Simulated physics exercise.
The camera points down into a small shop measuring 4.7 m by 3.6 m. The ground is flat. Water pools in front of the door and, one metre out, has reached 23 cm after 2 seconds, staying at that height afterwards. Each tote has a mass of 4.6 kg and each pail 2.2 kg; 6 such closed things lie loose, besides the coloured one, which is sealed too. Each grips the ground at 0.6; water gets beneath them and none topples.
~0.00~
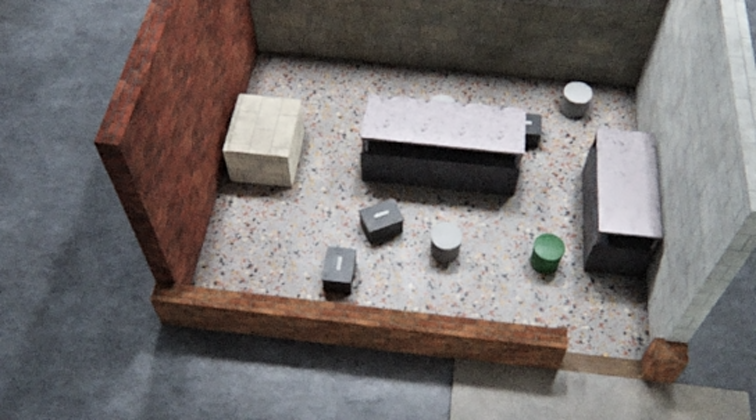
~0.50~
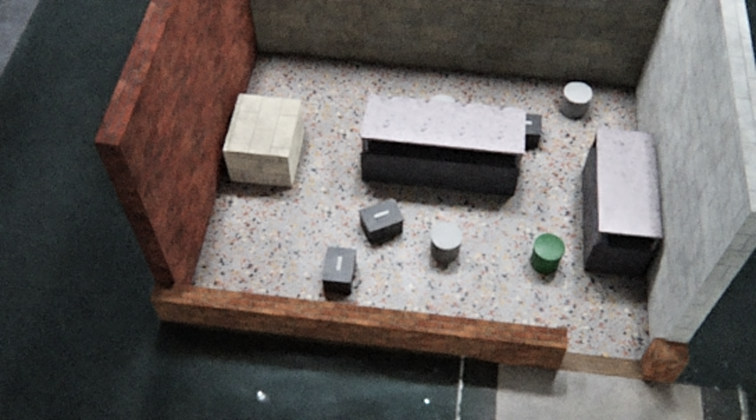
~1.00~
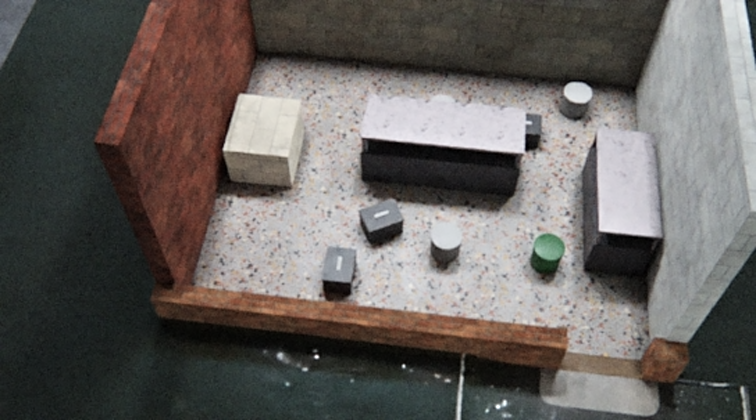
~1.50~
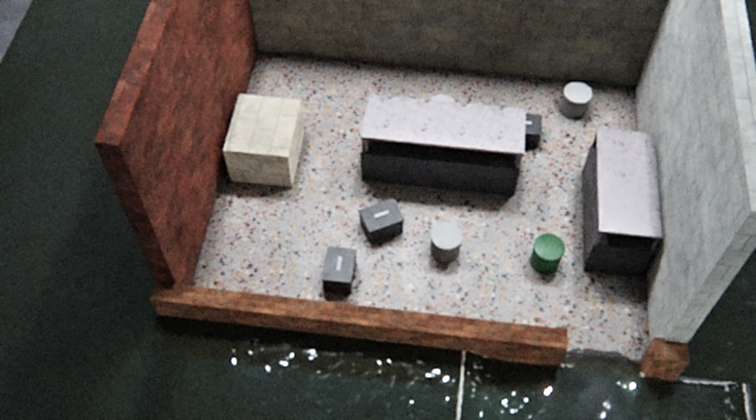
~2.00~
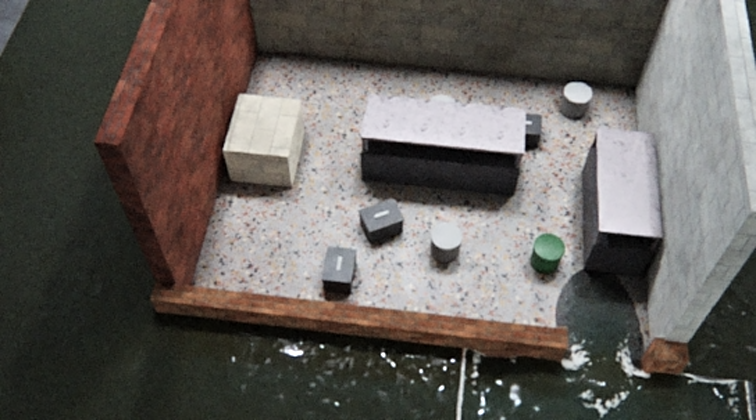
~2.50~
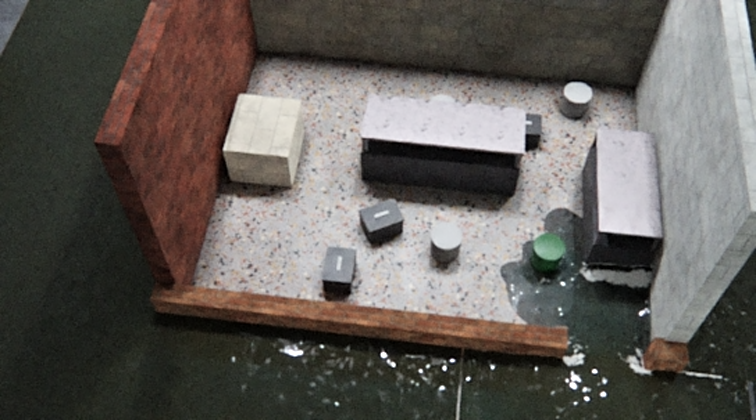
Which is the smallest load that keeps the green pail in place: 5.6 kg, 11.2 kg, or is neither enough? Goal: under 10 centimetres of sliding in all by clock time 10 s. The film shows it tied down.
Neither one works.
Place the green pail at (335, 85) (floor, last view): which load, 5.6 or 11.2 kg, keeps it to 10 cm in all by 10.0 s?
Note: Both OK.
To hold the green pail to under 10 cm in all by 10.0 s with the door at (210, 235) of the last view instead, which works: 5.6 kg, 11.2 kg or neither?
In that setup neither mass works.
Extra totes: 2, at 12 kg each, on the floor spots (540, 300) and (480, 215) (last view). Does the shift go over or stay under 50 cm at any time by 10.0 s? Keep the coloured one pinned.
In that order: More, short of it.
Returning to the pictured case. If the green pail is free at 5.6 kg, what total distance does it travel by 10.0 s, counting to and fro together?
Around 400 cm in total.
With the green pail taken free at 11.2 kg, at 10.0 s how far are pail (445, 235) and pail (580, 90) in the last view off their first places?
They've ended up 80 cm and 80 cm away, in that order.
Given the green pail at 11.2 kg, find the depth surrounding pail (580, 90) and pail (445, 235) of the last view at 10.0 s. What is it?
First roughly 10 cm, second roughly 6 cm.
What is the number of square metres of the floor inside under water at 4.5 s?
Roughly 8.0 m2 of it is wet.
After 3.5 s the green pail would be 88 cm from its start with 5.6 kg and 38 cm from its start with 11.2 kg; 6 cm of water round it then.
After 4.5 s the green pail would be 188 cm from its start with 5.6 kg and 61 cm from its start with 11.2 kg; 6 cm of water round it then.
After 7.0 s the green pail would be 343 cm from its start with 5.6 kg and 76 cm from its start with 11.2 kg; 8 cm of water round it then.
After 10.0 s the green pail would be 347 cm from its start with 5.6 kg and 87 cm from its start with 11.2 kg; 10 cm of water round it then.
